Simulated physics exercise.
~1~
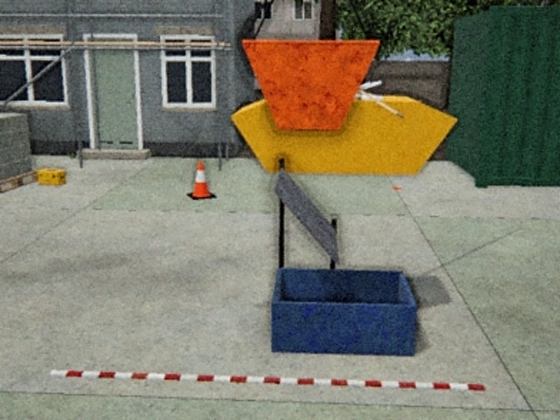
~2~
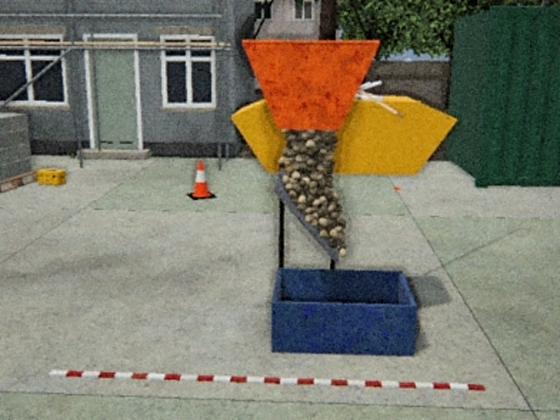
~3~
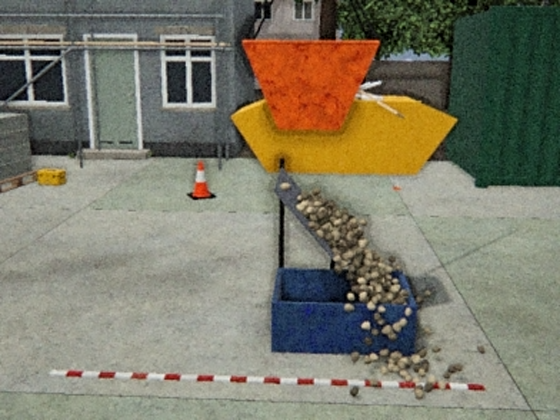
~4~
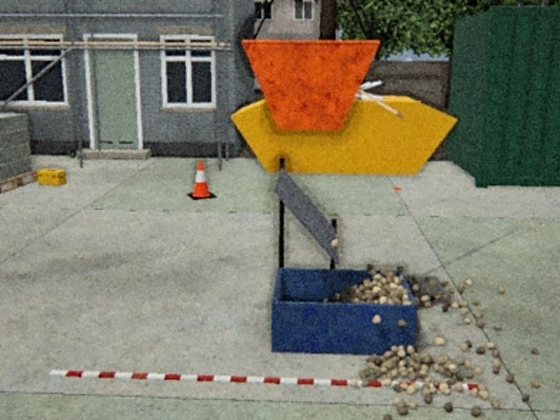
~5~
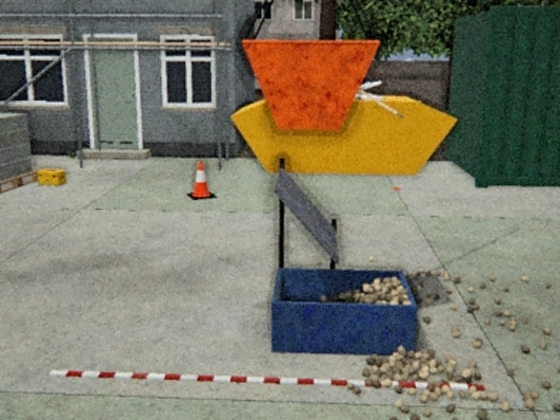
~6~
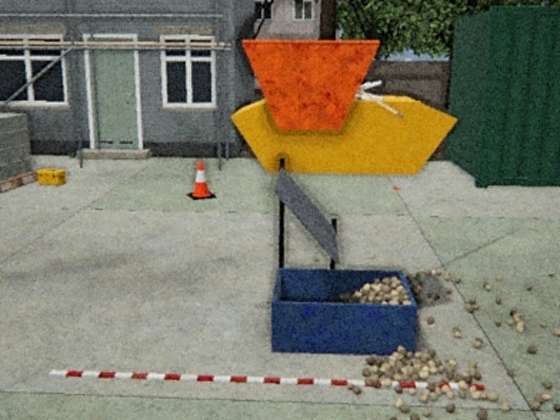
River cobbles dropping from an orange hopper, sliding down a steel slope into a blue bin, many spilling and settling to its right.
